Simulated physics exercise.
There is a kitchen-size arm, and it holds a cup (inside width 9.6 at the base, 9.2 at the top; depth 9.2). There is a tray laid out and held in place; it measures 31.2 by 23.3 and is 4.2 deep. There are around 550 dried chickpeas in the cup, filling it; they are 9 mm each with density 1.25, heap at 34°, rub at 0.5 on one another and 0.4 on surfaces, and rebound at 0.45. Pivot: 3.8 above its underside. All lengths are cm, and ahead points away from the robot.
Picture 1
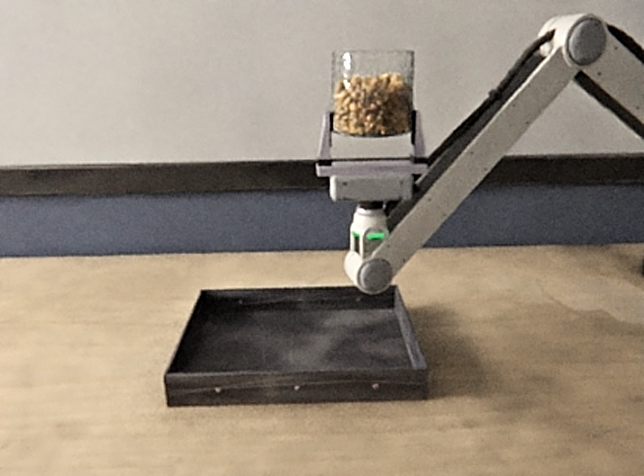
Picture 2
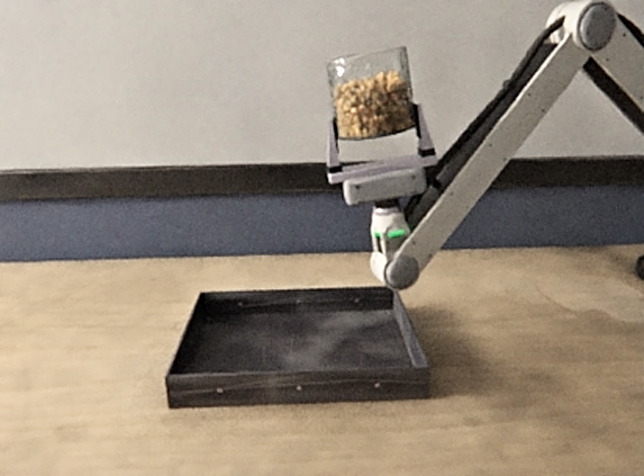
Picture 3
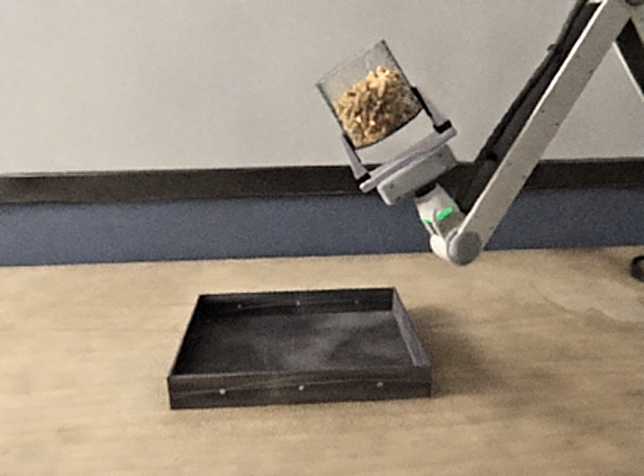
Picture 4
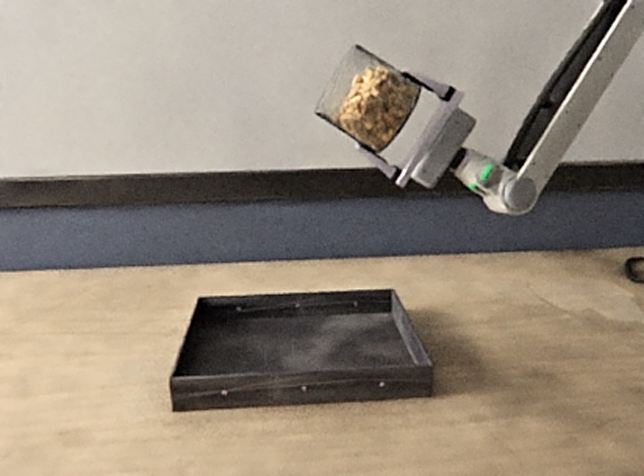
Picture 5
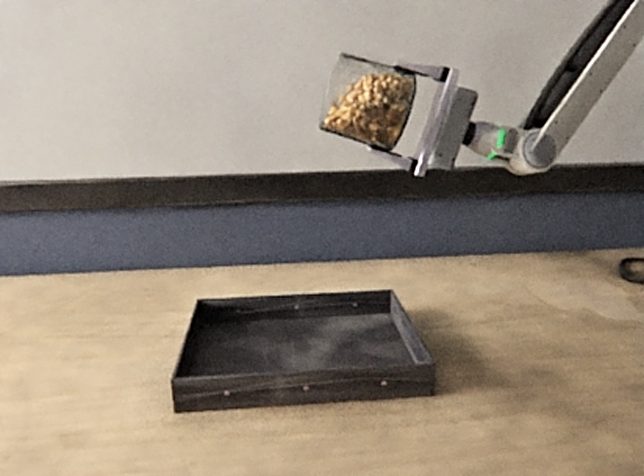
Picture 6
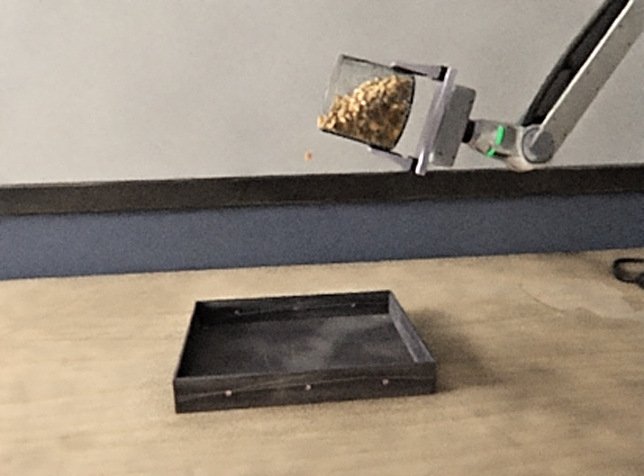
The video shows a robotic arm holding a clear cup of dried chickpeas above a dark tray on a table, raising and tilting it far to the left until the chickpeas shift toward the rim and one drops out.
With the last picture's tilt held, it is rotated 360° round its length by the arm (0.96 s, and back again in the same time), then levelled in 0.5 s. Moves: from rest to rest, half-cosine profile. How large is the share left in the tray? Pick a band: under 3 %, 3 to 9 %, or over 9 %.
Over 9 %.
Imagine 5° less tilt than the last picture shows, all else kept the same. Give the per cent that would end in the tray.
It would be around 15 percent.
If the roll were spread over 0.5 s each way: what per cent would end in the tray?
I'd expect approximately 10 per cent then.
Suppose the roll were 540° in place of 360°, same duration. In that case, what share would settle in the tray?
It would be roughly 25 percent.
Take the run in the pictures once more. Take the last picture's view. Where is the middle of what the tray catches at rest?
Near (259, 354).
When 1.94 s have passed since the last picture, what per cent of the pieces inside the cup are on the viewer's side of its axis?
About 35 percent, I'd say.
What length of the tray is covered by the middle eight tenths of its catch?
Around 18 cm.
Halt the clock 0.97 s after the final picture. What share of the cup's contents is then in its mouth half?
Mouth-half fraction: Approx. 35 %.
Then, 0.97 s later, tipped 74°, highest piece 38 above the table; 469 in the cup, 65 in the tray, 18 in flight or on a rim.
Then, 1.94 s later, tipped 74°, highest piece 38 above the table; 415 in the cup, 128 in the tray, 9 in flight or on a rim.
Then, 2.62 s later, upright, highest piece 38 above the table; 412 in the cup, 140 in the tray.
Then, 3.32 s later, upright, highest piece 38 above the table; 412 in the cup, 140 in the tray.
At rest, 412 in the cup, 140 in the tray. That is 25 % in the tray.
